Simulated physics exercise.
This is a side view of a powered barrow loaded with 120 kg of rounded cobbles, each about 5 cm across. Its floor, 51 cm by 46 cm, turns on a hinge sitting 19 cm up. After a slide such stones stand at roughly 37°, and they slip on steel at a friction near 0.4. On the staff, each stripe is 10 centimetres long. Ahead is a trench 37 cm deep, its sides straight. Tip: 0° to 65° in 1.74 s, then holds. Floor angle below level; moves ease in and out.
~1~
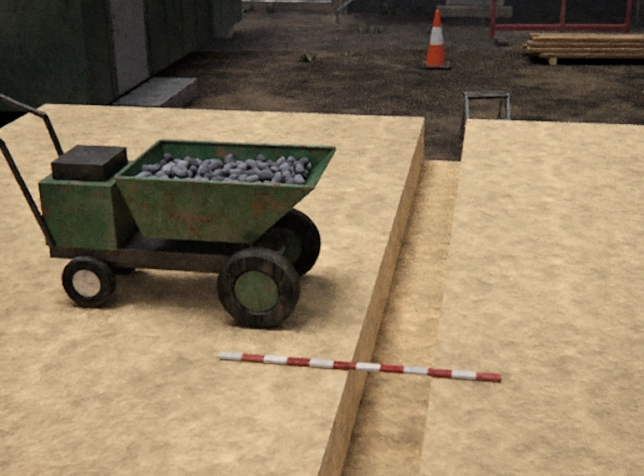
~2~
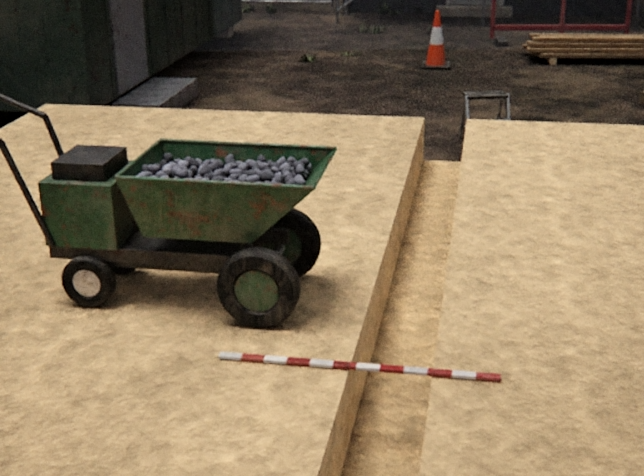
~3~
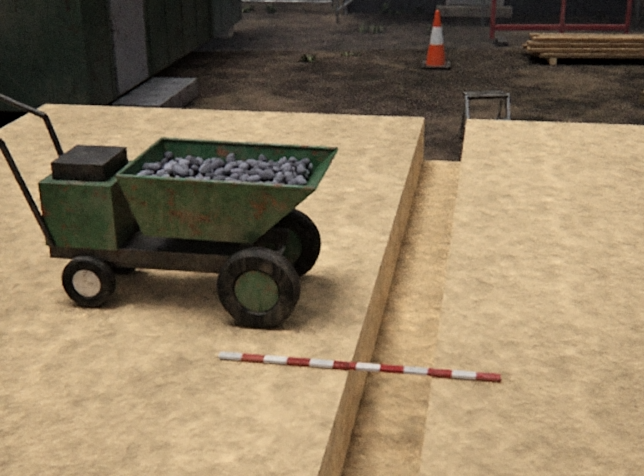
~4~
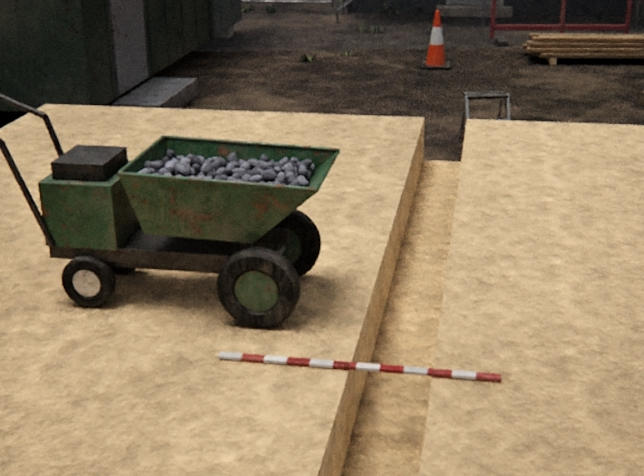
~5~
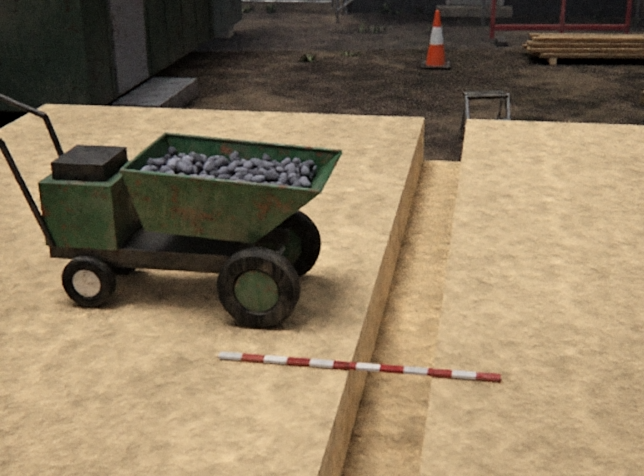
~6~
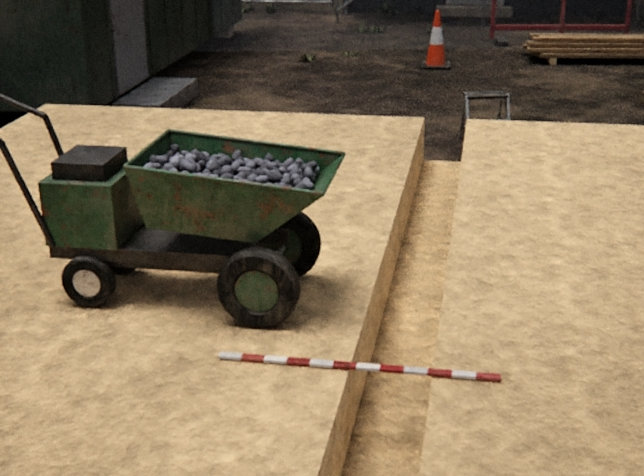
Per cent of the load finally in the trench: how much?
Approx. 82 %.
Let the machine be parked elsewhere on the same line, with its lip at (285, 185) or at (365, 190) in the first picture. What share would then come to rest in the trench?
About 100 per cent from the first spot, about 25 from the second.
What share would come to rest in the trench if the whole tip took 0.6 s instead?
Roughly 60% would finish there.
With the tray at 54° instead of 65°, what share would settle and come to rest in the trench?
Share in trench: Approx. 70%.
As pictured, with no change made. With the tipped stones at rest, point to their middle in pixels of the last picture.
I'd put it close to (415, 359).
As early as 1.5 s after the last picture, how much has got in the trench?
About 40%.
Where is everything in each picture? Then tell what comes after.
In the first frame, the tray is at 0°, its lip at (313, 188); the top of the load is at (248, 168).
In the second frame, the tray is at 0°, its lip at (314, 188); the top of the load is at (249, 168).
The third frame shows lip at (315, 189), floor tilted 1°, highest stones at (250, 167).
The fourth frame shows lip at (317, 190), floor tilted 2°, highest stones at (231, 165).
The fifth frame shows lip at (320, 192), floor tilted 3°, highest stones at (199, 163).
In the sixth frame, the tray is at 5°, its lip at (324, 194); the top of the load is at (202, 160).
Then, 1.0 s after the last picture the floor is at 55°, 100 % in the tray; the foremost stones are at (383, 261).
Then, 1.5 s after the last picture the floor is at 65°, 53 % in the tray, 39 % in the trench, 9 % past the trench; the foremost stones are at (496, 321).
Then, 1.9 s after the last picture the floor is at 65°, 22 % in the tray, 60 % in the trench, 18 % past the trench; the foremost stones are at (570, 325).
Then, 3.8 s after the last picture the floor is at 65°, 0 % in the tray, 82 % in the trench, 18 % past the trench; the foremost stones are at (611, 327).
